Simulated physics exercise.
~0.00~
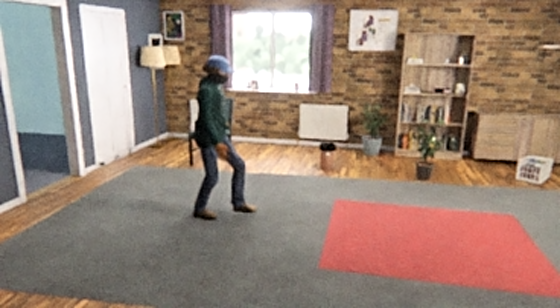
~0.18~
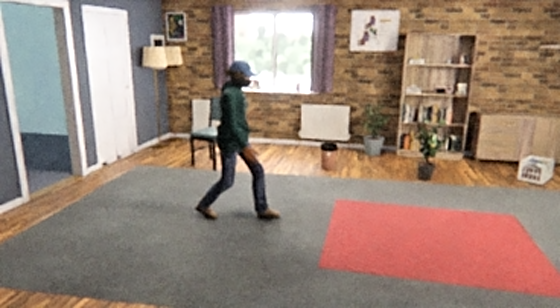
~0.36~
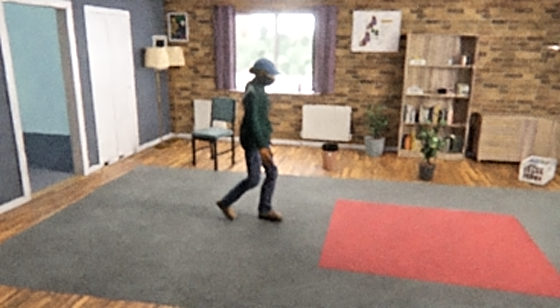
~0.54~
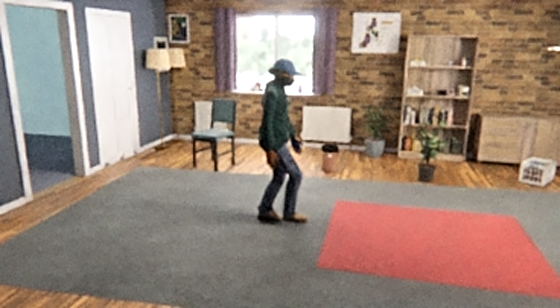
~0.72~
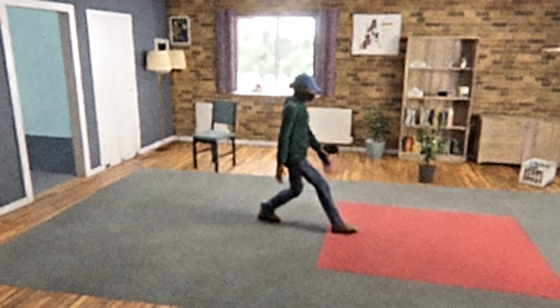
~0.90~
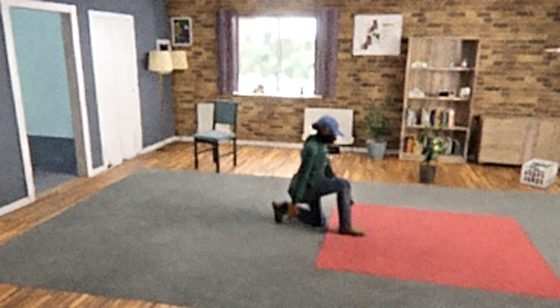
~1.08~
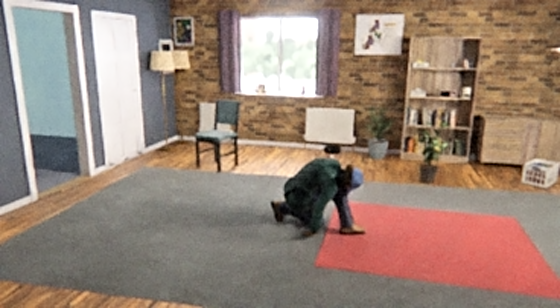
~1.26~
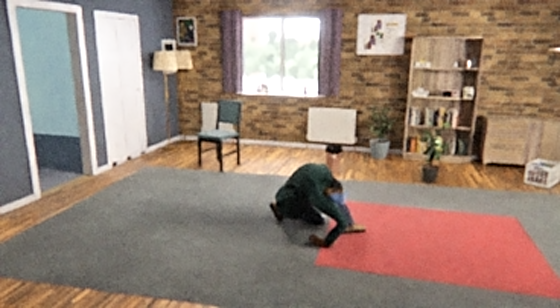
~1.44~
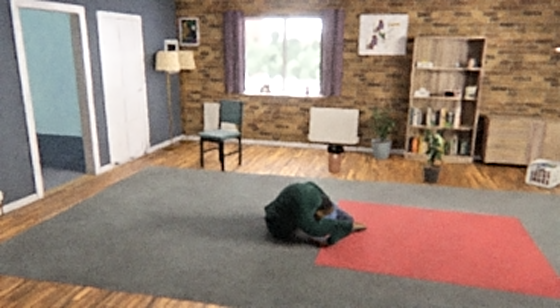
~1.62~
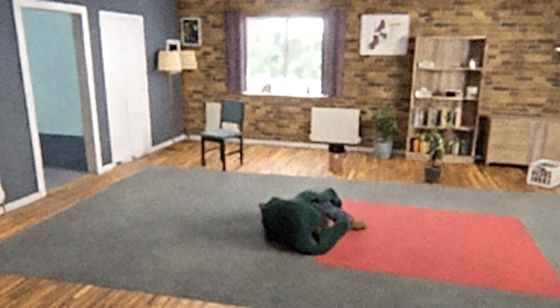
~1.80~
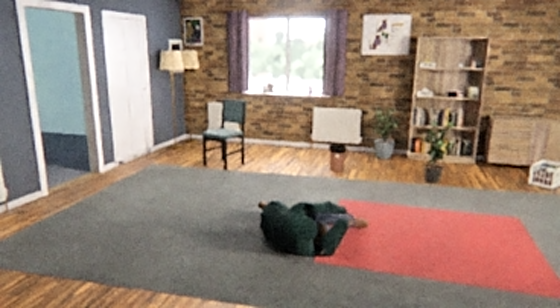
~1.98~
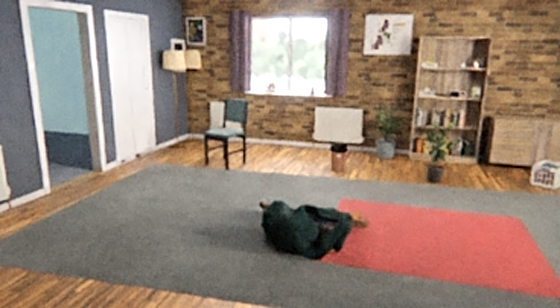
A person in a blue cap and dark green top walked across the grey carpet towards the red mat, sank to their knees, folded forward and ended curled up on the floor, with their hips and chest short of the mat's near edge.
